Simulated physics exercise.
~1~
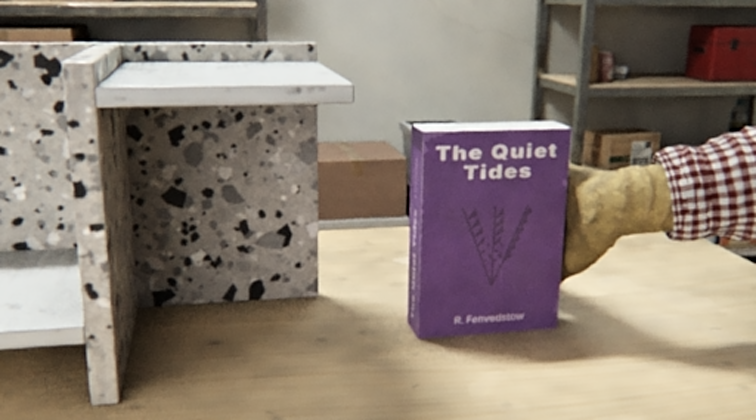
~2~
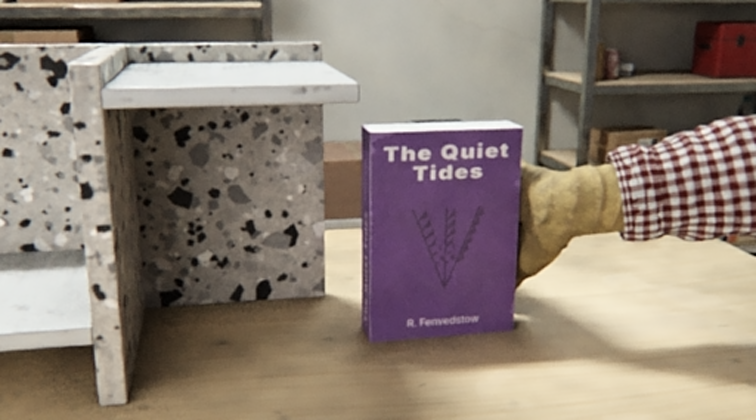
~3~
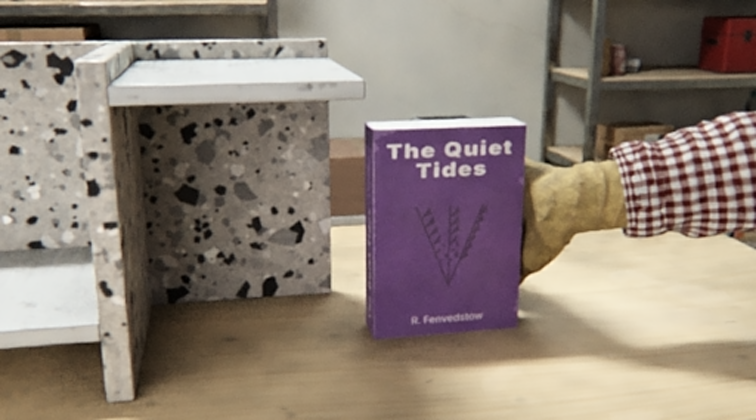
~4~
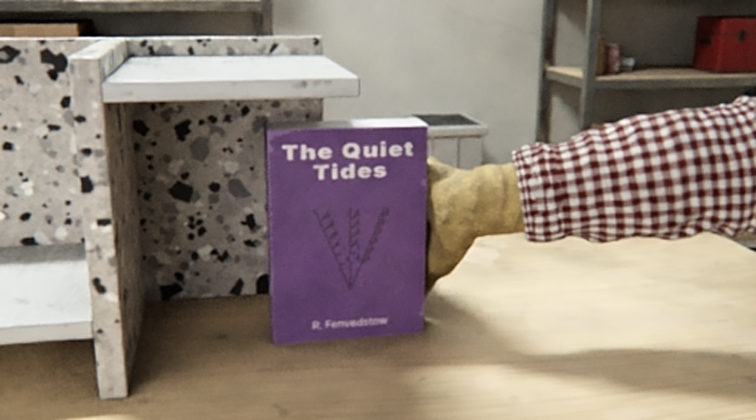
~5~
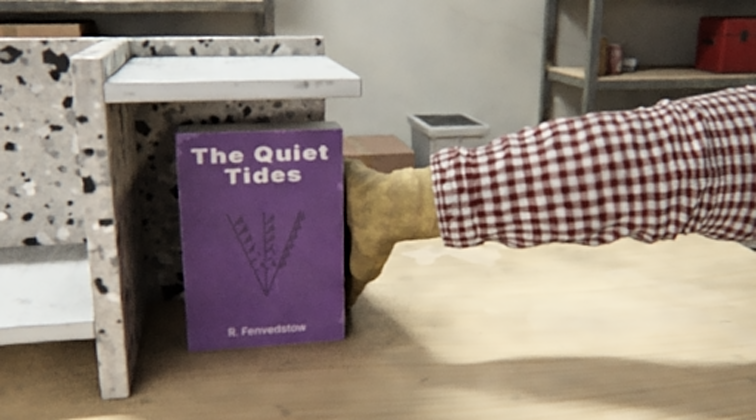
In a workshop with metal shelving and boxes against the back wall, a slightly swaying view looks across a wooden table from the front. A speckled grey stone-like unit stands at the left, with a pale shelf jutting out to the right. Beside it, a gloved hand in a red-and-white checked sleeve holds an upright purple book titled The Quiet Tides. The hand slides the book left, pauses briefly, then pushes it on to the opening and partly beneath the shelf. Finally the book slides in, still upright under the shelf, with the hand at its right edge.
